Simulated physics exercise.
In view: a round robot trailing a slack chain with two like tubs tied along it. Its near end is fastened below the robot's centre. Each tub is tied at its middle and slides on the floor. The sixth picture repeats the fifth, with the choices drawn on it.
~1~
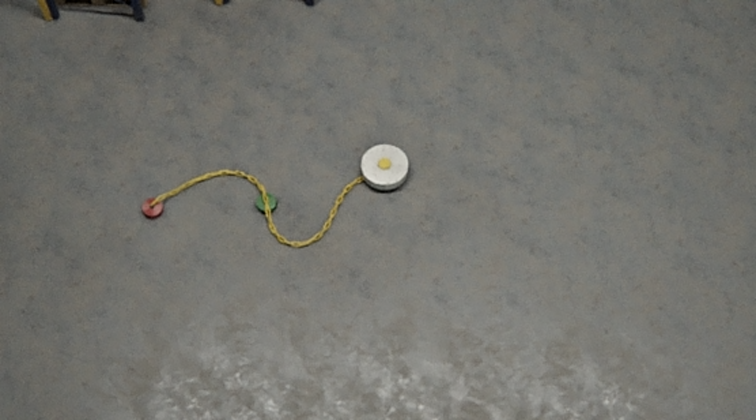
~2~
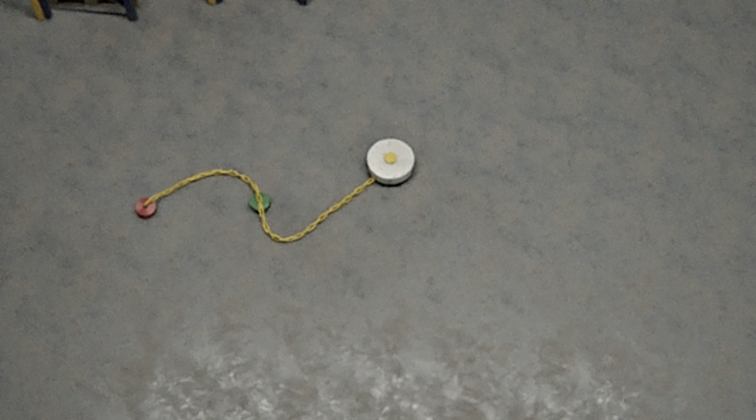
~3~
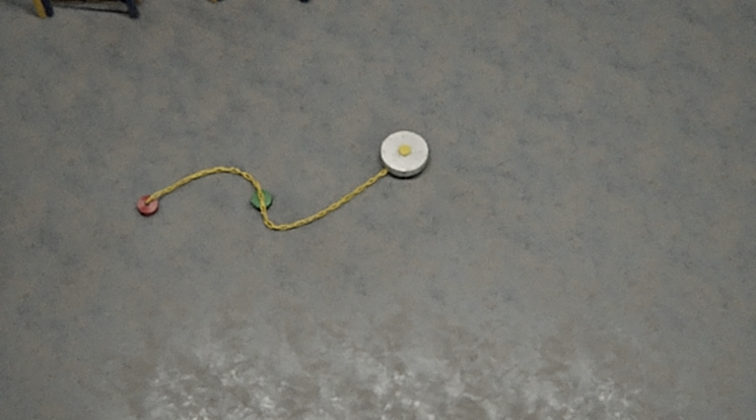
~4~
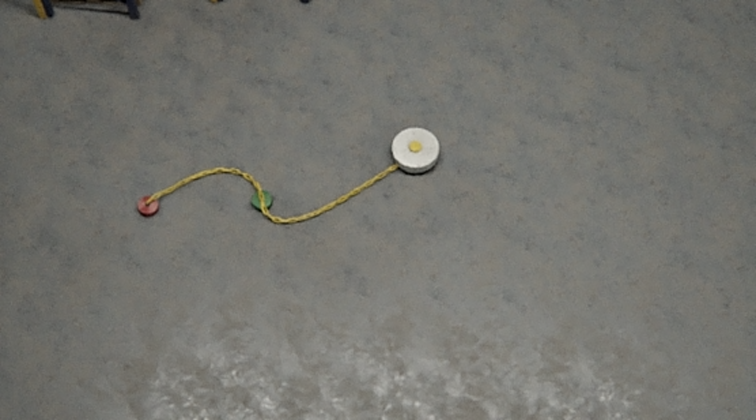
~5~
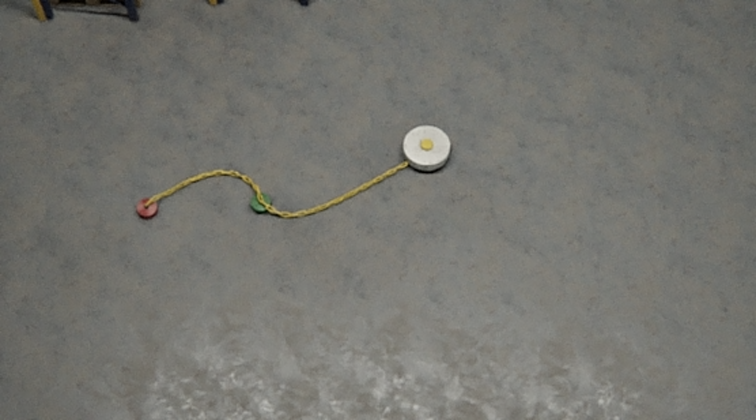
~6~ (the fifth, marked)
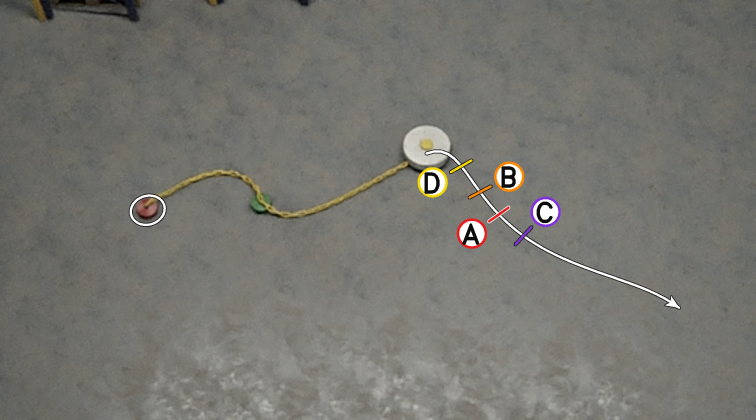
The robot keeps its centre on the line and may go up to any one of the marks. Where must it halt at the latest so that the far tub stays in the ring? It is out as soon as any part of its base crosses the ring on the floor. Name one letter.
No farther than B.
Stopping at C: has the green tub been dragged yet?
Yes.
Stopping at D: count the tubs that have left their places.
By then, one.
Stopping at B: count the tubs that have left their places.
One.
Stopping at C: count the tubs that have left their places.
Two.
On the marked copy, A at (499, 215); B at (480, 192); C at (523, 236); D at (461, 166); the ring at (148, 210); the route from (426, 154) via (535, 244) to (679, 308).
Following B. Soon after the start, robot (452, 152); red tub (147, 208); green tub (271, 198).
Later, robot (468, 170); red tub (147, 208); green tub (281, 194).
In the end, robot (481, 188); red tub (147, 208); green tub (291, 191); the ringed tub at the far end is still in its ring.
As for the rest, A drags the last tub to (163, 206); C drags the last tub to (188, 204); D is safe but short.
